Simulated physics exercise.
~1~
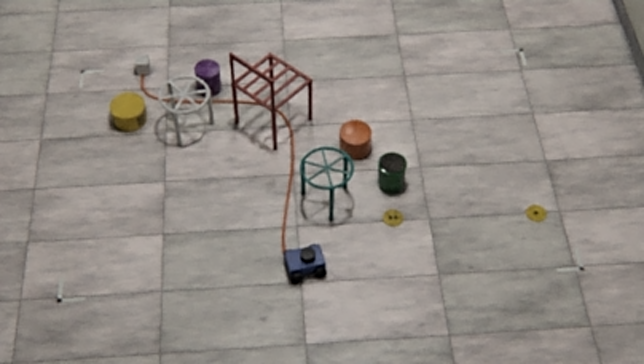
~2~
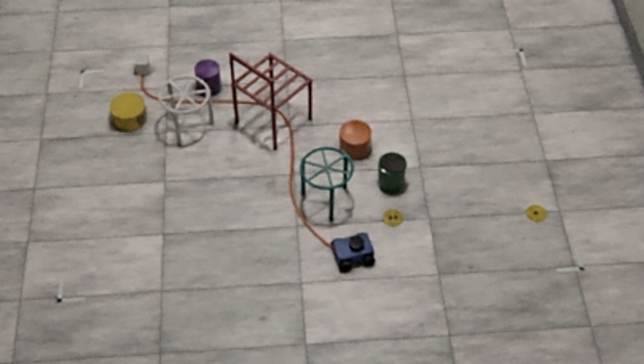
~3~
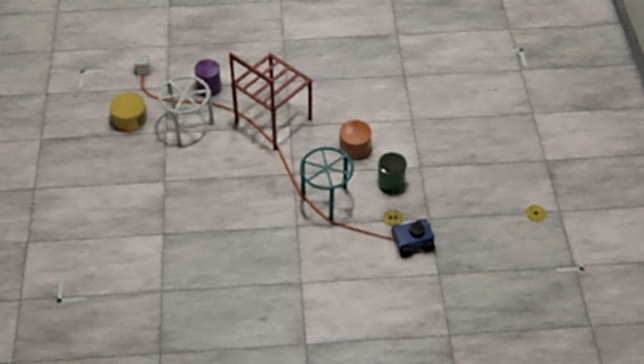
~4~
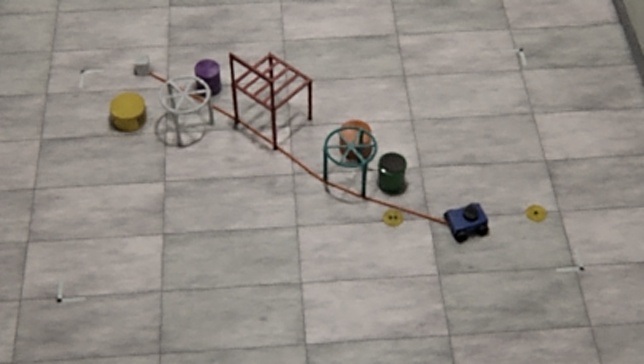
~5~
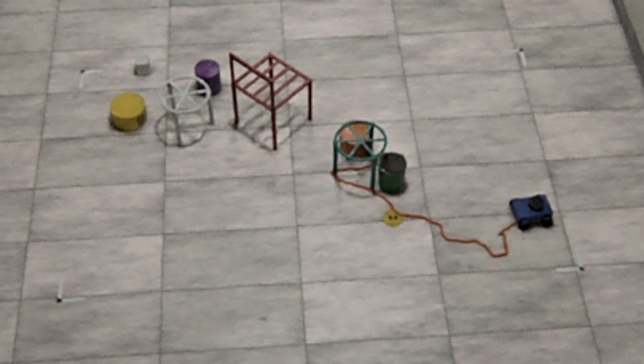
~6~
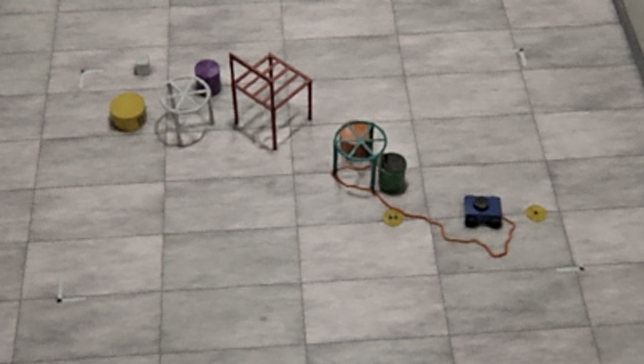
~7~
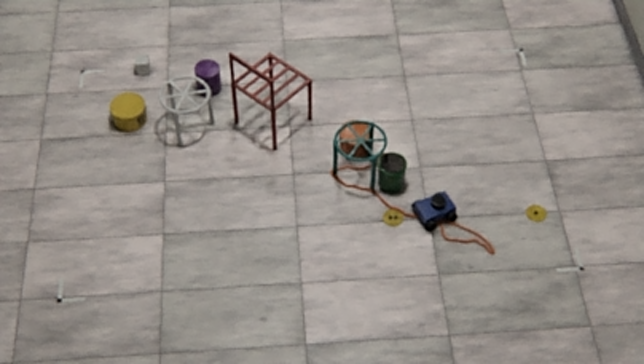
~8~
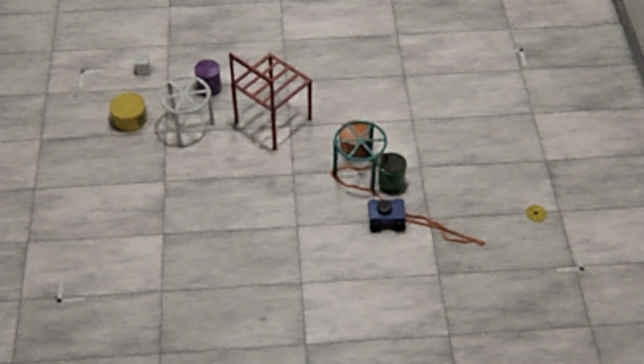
A blue cart pulls an orange cord rightward, shifting a teal stool, then rolls back left.
